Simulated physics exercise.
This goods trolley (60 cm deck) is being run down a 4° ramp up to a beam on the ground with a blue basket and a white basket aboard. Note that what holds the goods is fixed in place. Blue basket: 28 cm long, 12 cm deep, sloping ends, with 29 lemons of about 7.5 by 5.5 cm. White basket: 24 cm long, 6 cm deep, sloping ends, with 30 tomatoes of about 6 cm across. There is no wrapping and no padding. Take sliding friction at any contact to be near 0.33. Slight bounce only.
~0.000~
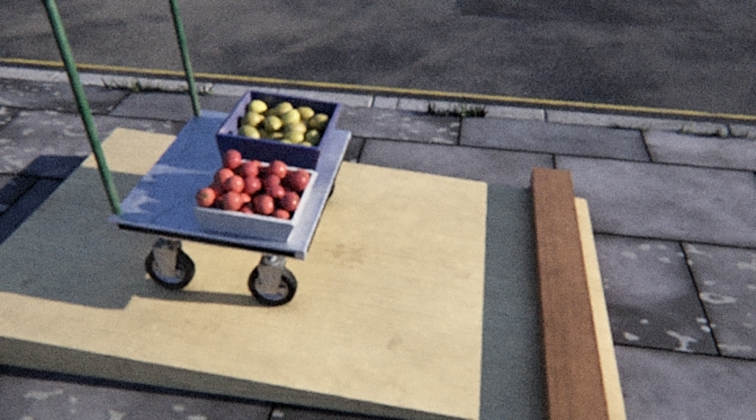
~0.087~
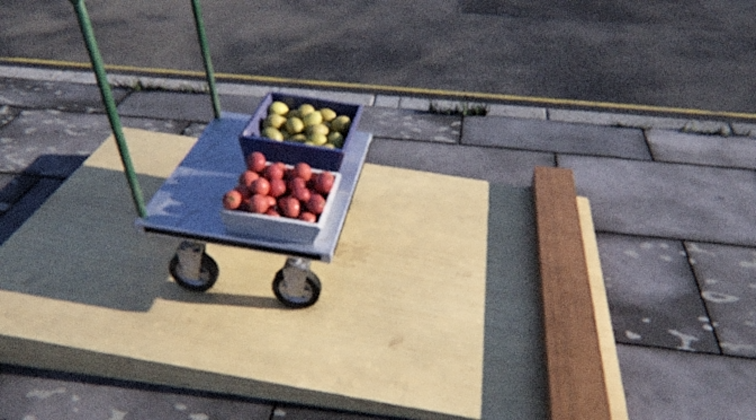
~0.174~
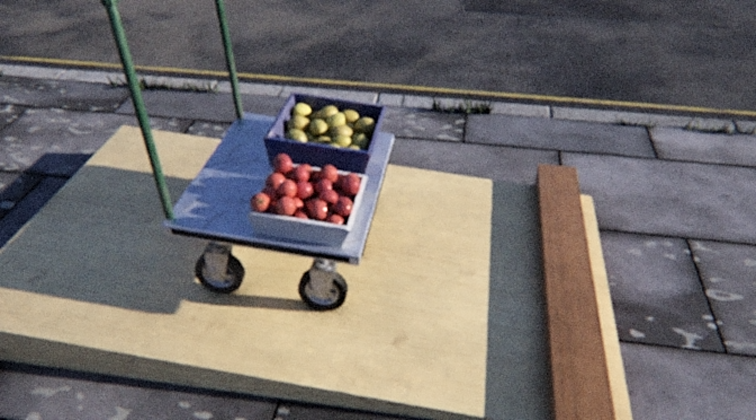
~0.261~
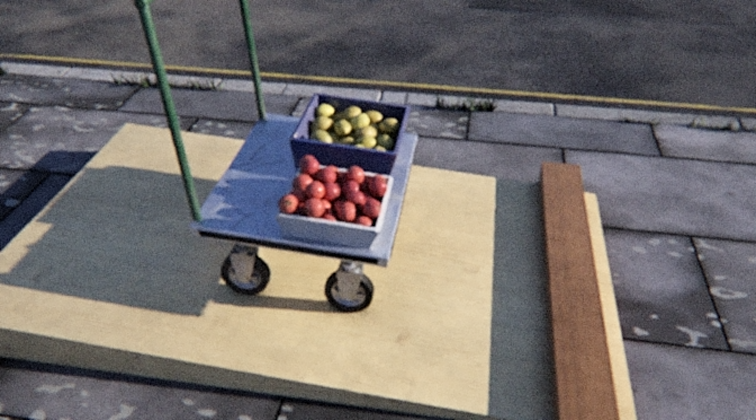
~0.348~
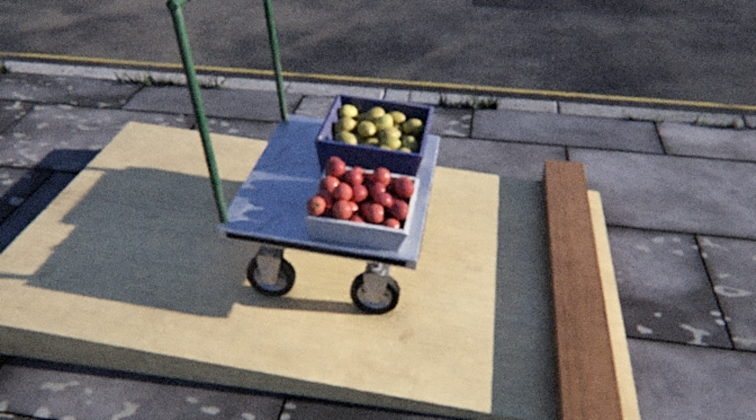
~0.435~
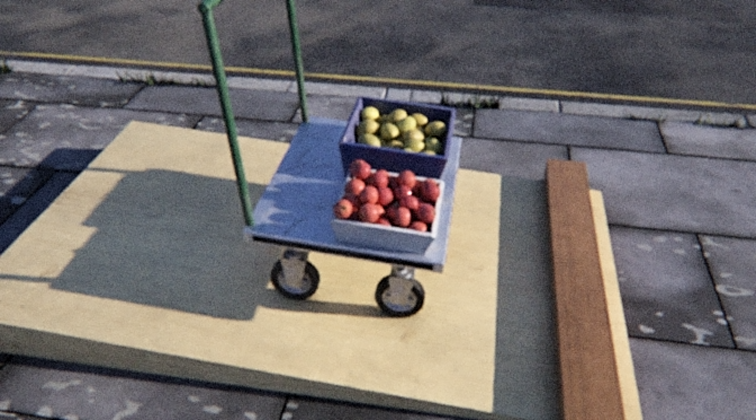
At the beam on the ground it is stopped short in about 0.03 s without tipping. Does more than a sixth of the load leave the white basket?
Most likely the spill falls short of a sixth.
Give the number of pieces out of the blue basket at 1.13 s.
At that moment the blue basket count out stands near 0.
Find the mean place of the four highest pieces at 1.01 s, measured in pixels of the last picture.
Mean position: Close to (519, 185) in the last view.
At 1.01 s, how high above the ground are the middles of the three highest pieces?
About 44 cm up, on average.
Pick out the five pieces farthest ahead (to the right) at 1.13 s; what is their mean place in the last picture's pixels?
Mean place: Roughly (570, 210).
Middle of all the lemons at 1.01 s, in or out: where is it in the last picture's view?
Centre: Around (528, 161) px.
After 0.91 s, the wheels strike.
After 1.01 s, blue basket 29 in, 0 out and white basket 30 in, 0 out.
After 1.13 s, blue basket 29 in, 0 out and white basket 30 in, 0 out.
After 1.36 s, blue basket 29 in, 0 out and white basket 28 in, 2 out.
Final count (at 1.87 s), blue basket 29 in, 0 out and white basket 28 in, 2 out. Asked share, 2 of 30, 7 per cent.
